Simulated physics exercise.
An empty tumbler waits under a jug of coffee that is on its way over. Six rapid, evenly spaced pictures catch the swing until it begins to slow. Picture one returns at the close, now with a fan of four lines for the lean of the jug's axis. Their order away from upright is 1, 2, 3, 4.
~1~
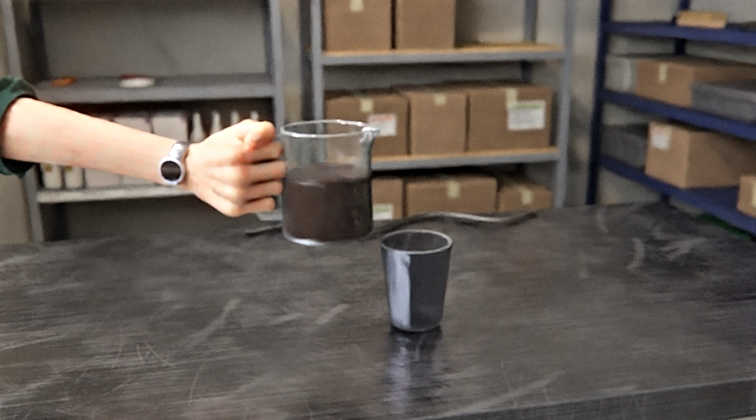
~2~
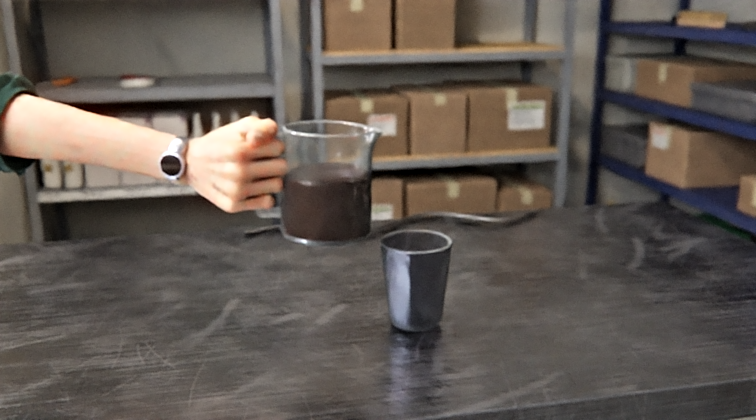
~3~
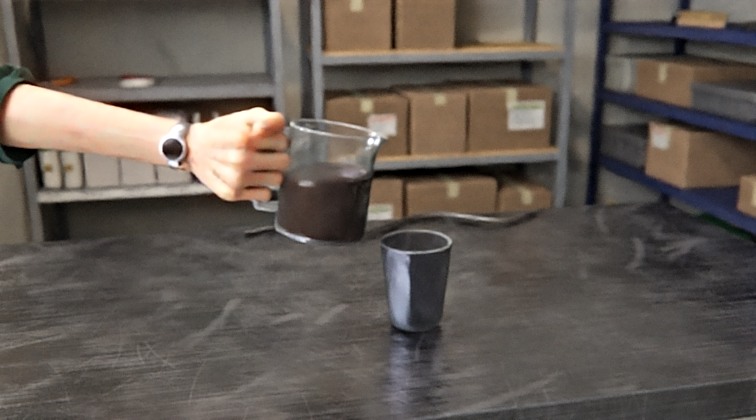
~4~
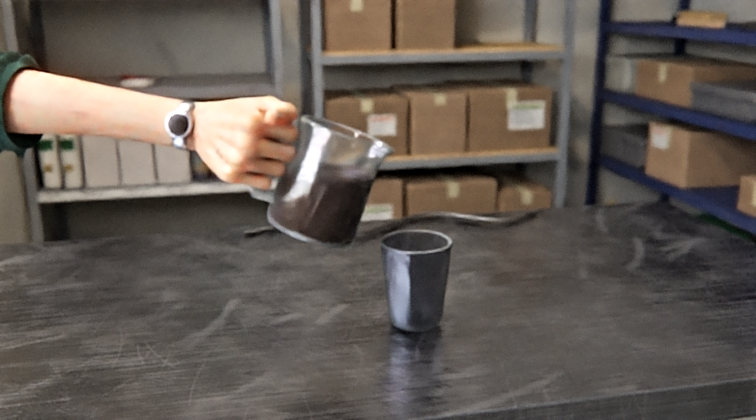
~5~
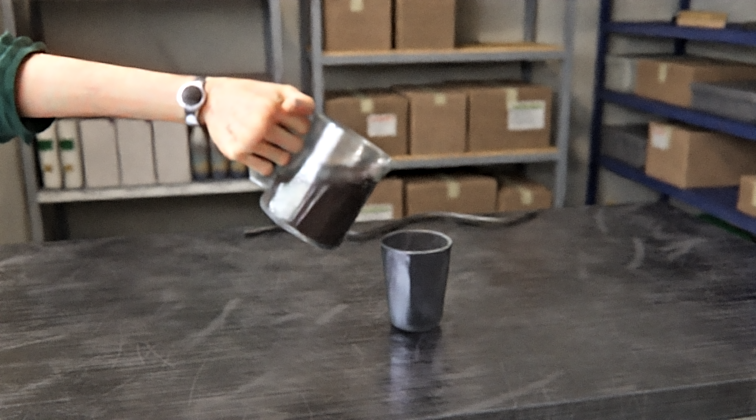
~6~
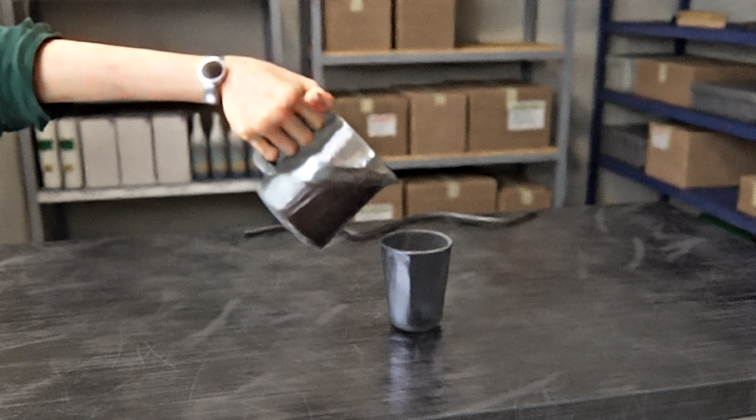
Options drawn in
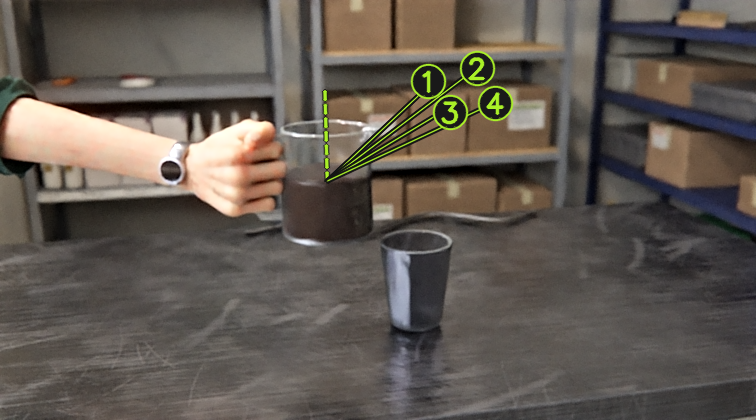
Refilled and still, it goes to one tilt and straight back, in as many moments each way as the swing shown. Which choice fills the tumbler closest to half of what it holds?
Choose 4.
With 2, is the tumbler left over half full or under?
Under half.
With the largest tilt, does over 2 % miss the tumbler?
No, it does not.
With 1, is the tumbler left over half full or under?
Under half.
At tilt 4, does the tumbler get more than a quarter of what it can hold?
Yes, it does.
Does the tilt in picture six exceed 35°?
Yes, it does.
In lime, 1 at (418, 95); 2 at (463, 77); 3 at (433, 117); 4 at (479, 109).
With 1, the tumbler ends with about 6 % of what it can hold.
With 2, the tumbler ends with about 17 % of what it can hold.
With 3, the tumbler ends with about 31 % of what it can hold.
With 4, the tumbler ends with about 49 % of what it can hold.
